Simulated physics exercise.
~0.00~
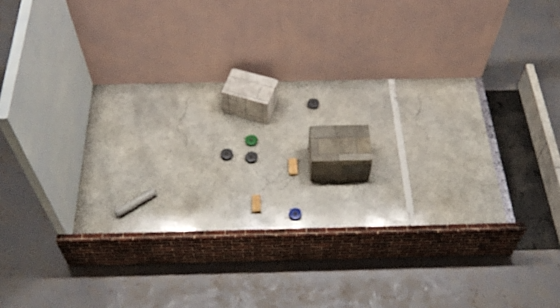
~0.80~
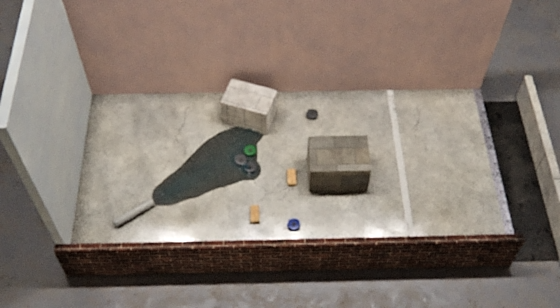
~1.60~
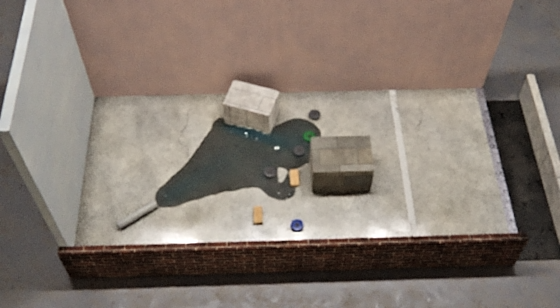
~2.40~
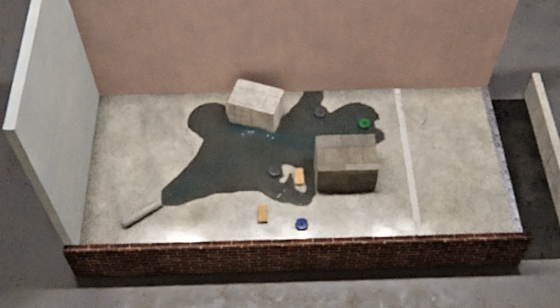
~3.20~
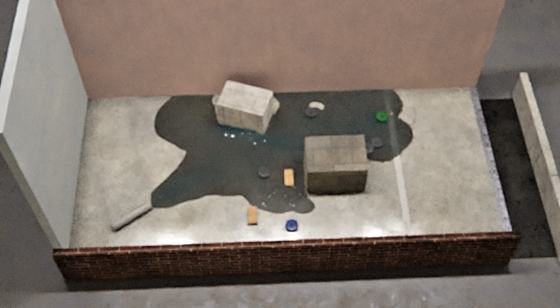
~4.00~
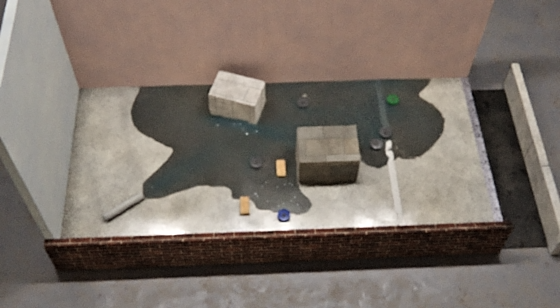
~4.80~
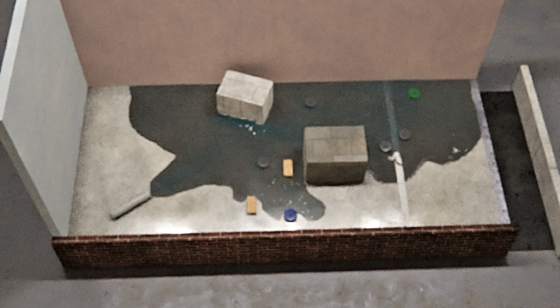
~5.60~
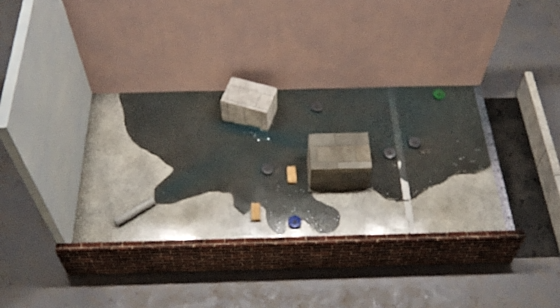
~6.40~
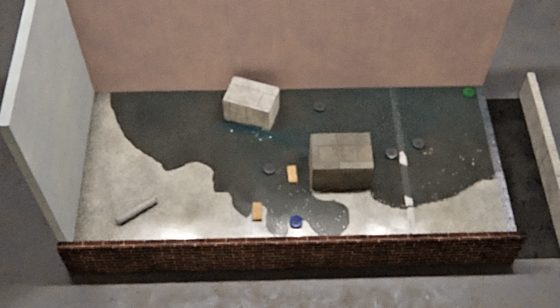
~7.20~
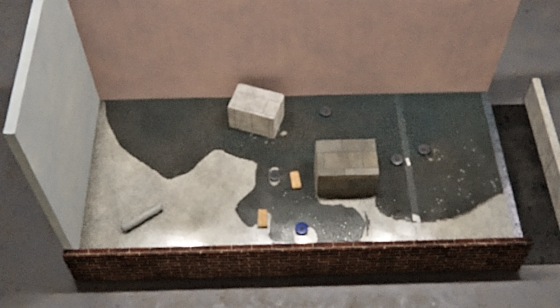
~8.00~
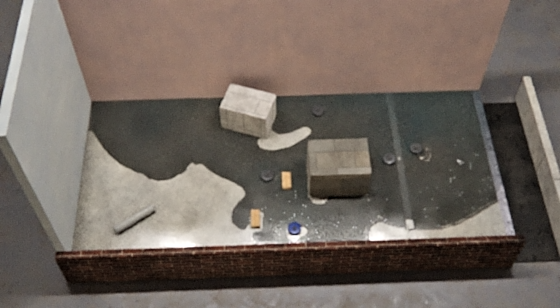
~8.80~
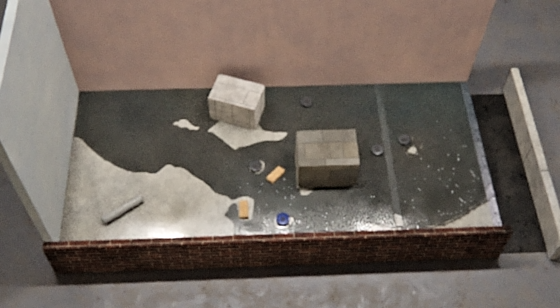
The footage shows water spreading from a hose across a walled concrete floor with two large blocks, carrying a green lid rightward over a painted stripe and out of view, while a blue lid stays near the front wall, short of the stripe, as dry patches remain.
